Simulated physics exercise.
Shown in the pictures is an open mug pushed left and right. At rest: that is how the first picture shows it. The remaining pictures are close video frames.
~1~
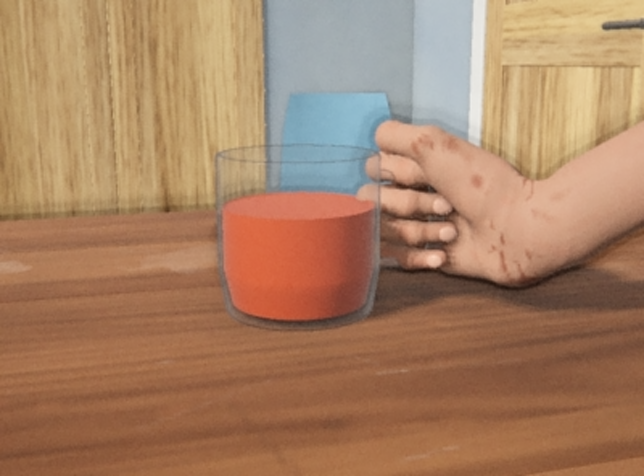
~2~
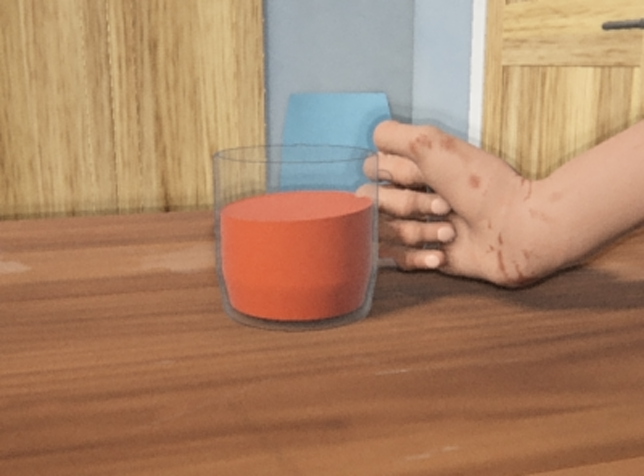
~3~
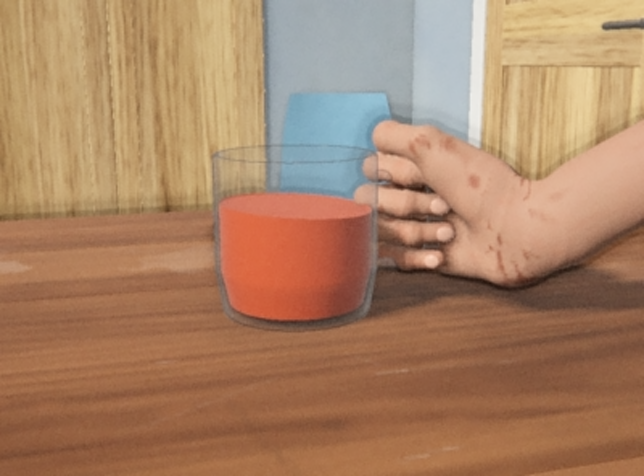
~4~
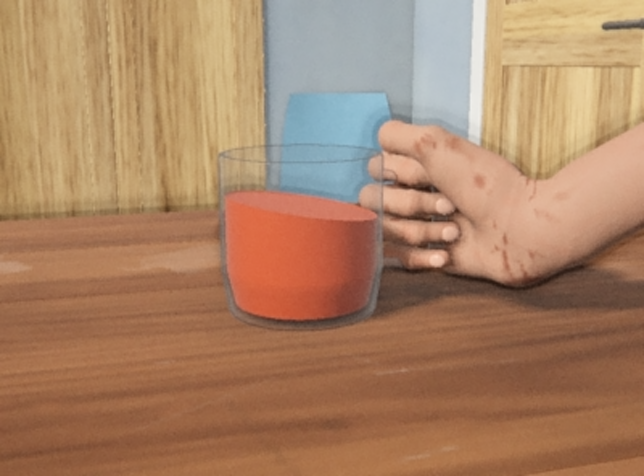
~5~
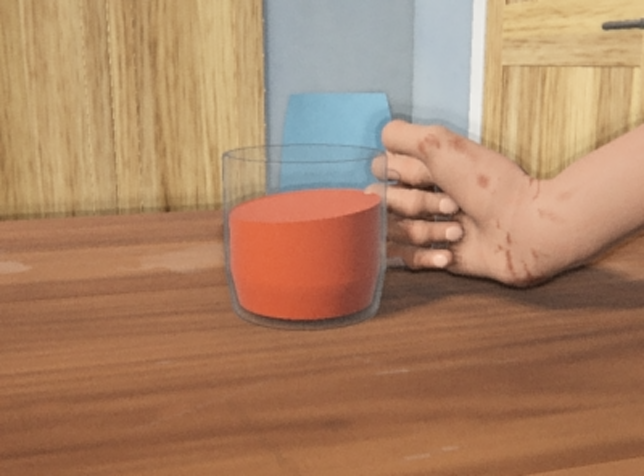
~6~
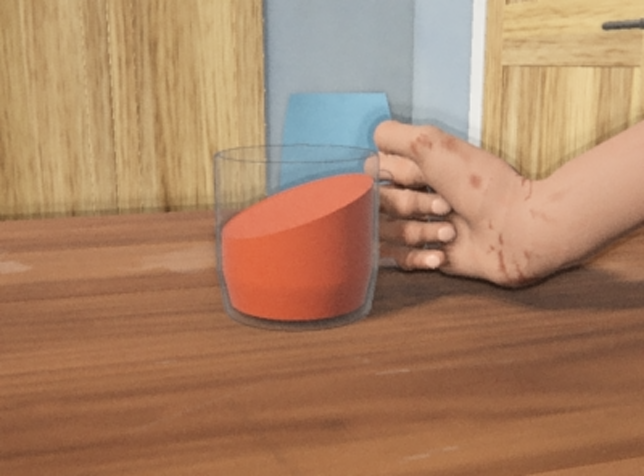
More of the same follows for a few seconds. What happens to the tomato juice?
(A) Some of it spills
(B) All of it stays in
A, some of it spills.
A moment on, the highest wave so far goes over the rim.
When it is over, the highest wave so far goes over the rim; some is on the top.
